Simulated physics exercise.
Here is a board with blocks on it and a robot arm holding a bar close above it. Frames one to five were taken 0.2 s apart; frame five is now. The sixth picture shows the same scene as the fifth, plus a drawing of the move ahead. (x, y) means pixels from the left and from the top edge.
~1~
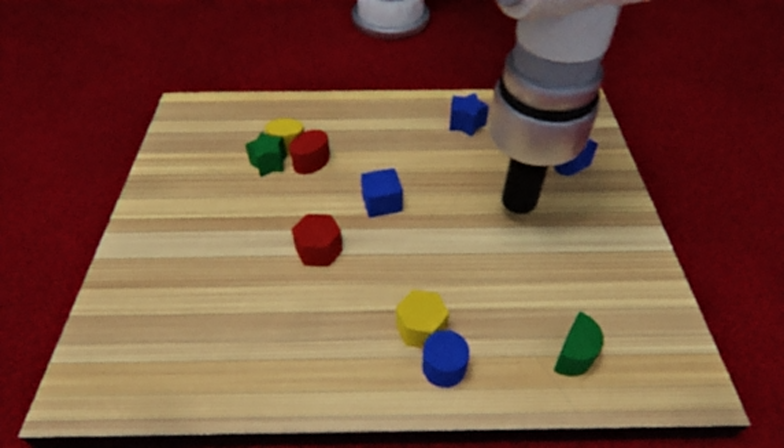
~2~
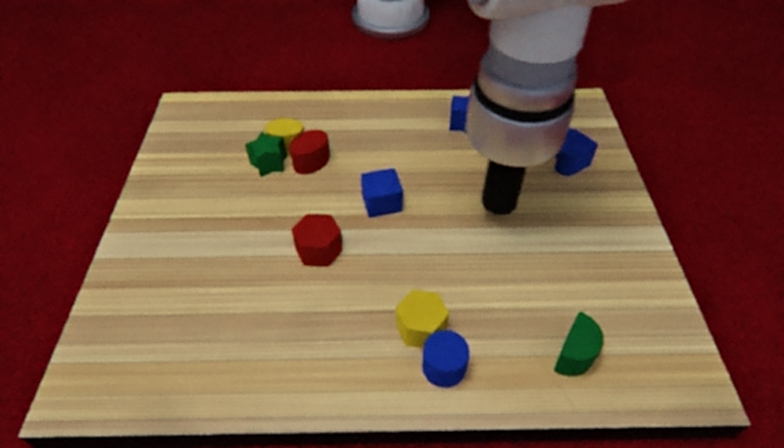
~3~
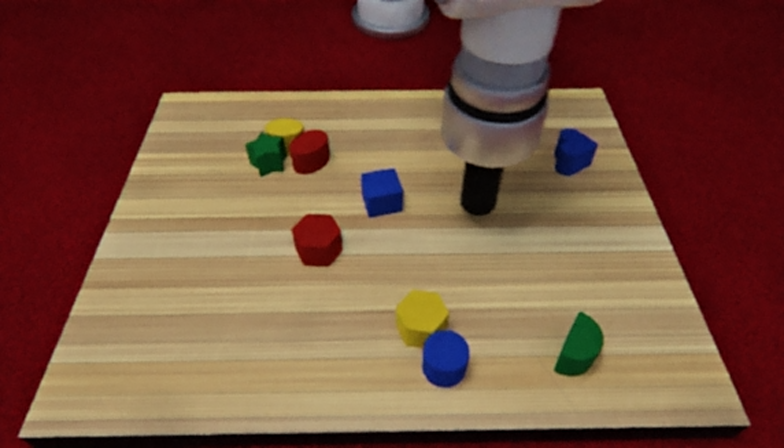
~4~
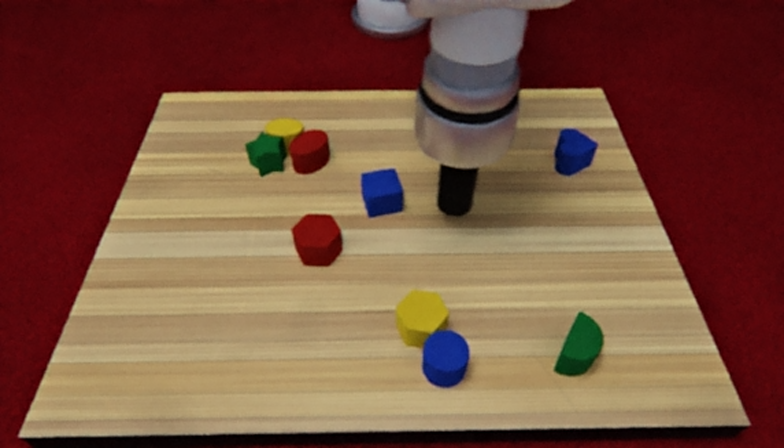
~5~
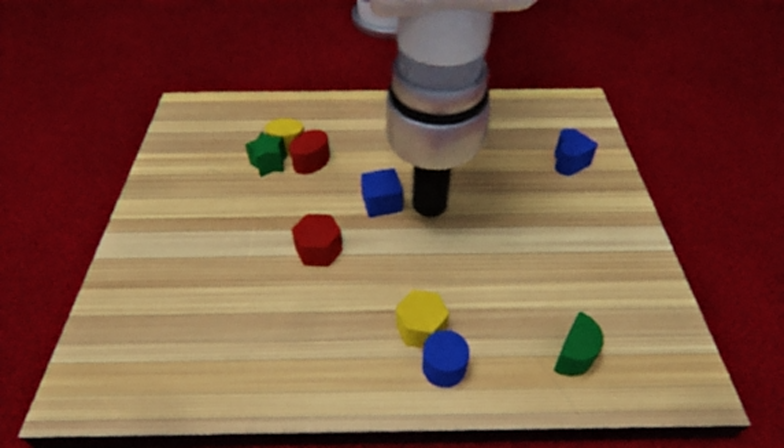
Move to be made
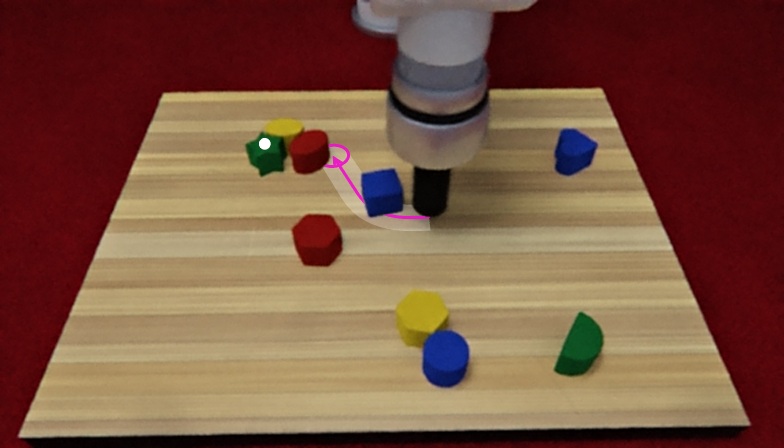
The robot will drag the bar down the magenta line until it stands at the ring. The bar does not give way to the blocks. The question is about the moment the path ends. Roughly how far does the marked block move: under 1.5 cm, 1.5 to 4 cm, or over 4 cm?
It will fall in the lowest band, under 1.5 cm.
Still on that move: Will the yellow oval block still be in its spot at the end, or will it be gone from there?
By then it is displaced.
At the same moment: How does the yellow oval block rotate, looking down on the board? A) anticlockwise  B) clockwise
A
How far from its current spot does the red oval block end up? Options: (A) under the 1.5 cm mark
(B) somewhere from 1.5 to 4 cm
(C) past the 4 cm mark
Option C.
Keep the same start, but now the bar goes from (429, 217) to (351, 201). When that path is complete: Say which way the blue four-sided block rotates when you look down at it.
It turns round clockwise.
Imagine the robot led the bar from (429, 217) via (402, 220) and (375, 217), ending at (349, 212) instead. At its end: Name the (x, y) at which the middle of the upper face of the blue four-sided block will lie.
Located at (344, 167).
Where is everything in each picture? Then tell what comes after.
In the first picture, bar tip at (519, 202); block tops, green star-shaped block at (265, 144); yellow oval block at (284, 126); red oval block at (309, 141); blue four-sided block at (382, 182).
In the second picture, bar at (499, 202); blocks unchanged.
In the third picture, bar at (478, 203); blocks unchanged.
In the fourth picture, bar at (455, 204); blocks unchanged.
In the fifth picture, bar at (430, 205); green star-shaped block at (265, 144); yellow oval block at (284, 126); red oval block at (309, 141); blue four-sided block at (382, 182).
Path on the board, from (429, 217) over (380, 212) and (352, 184) to (333, 156); the dot is on the green star-shaped block.
What follows on the original path. One third of the way, bar at (379, 199); blue four-sided block at (353, 171), turned 35° clockwise.
Two thirds of the way, bar at (350, 171); yellow oval block at (279, 123), turned 15° anticlockwise; red oval block at (301, 136); blue four-sided block at (324, 150), turned 50° clockwise.
At the end, bar at (332, 143); green star-shaped block at (260, 140), turned 45° anticlockwise; yellow oval block at (252, 110), turned 55° anticlockwise; red oval block at (279, 114); blue four-sided block at (304, 124), turned 40° clockwise.
